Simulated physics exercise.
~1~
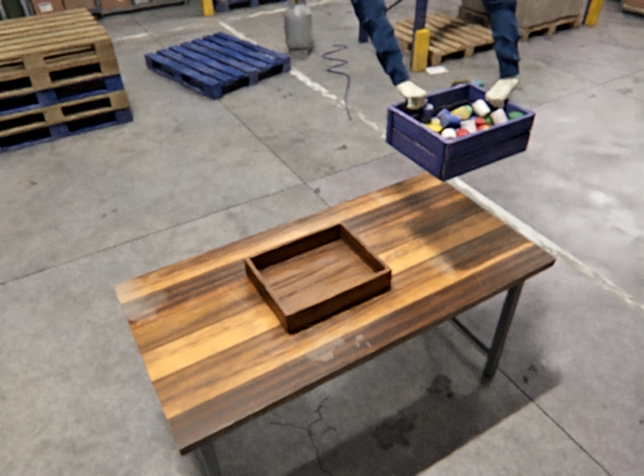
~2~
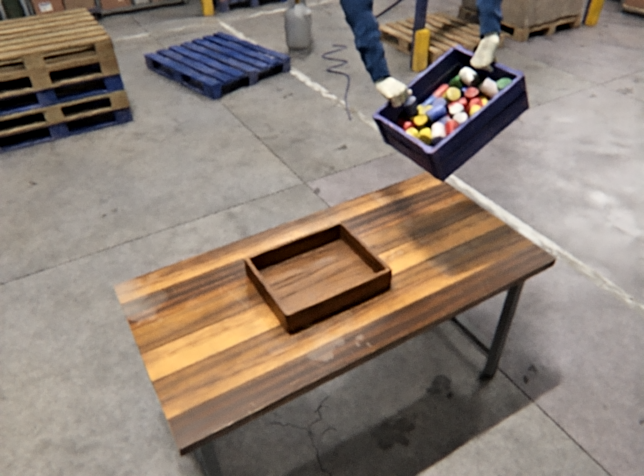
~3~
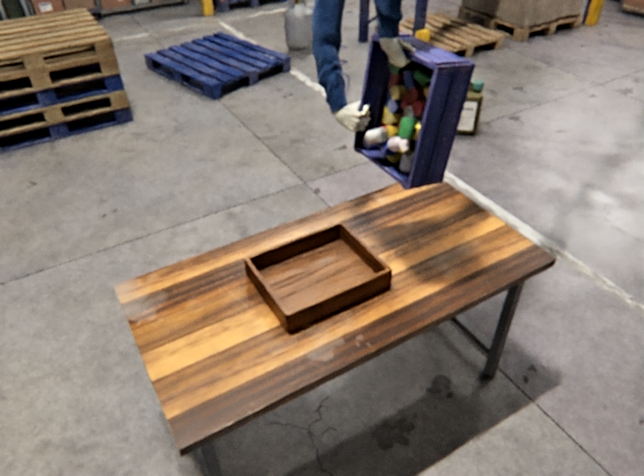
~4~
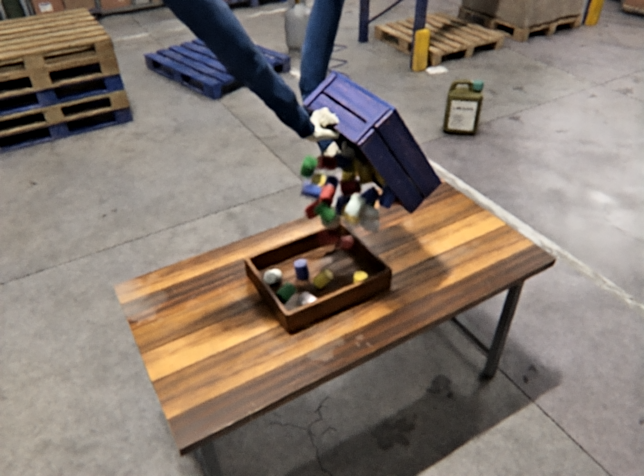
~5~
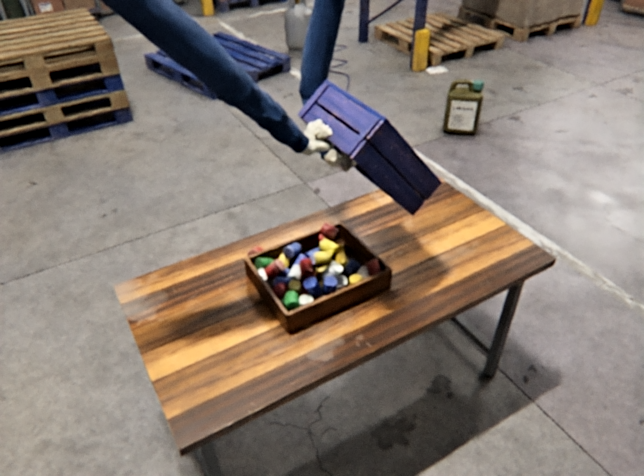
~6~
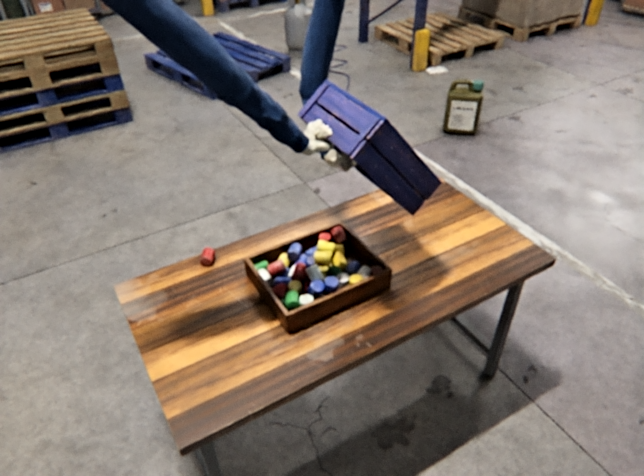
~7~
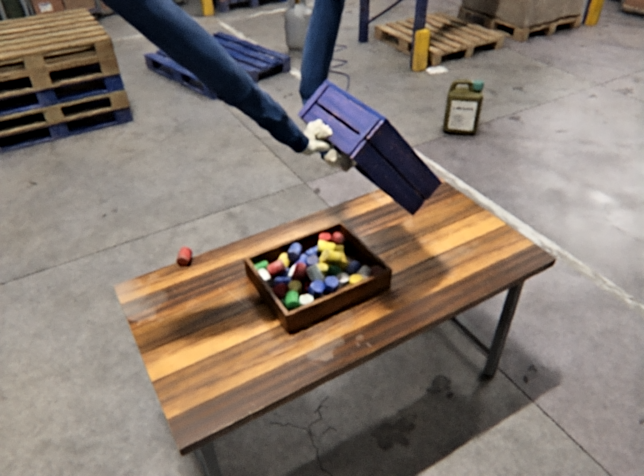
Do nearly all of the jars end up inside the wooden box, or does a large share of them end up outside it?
Nearly all of the jars end up inside the wooden box. Only a single red one is seen outside it, over to the left.
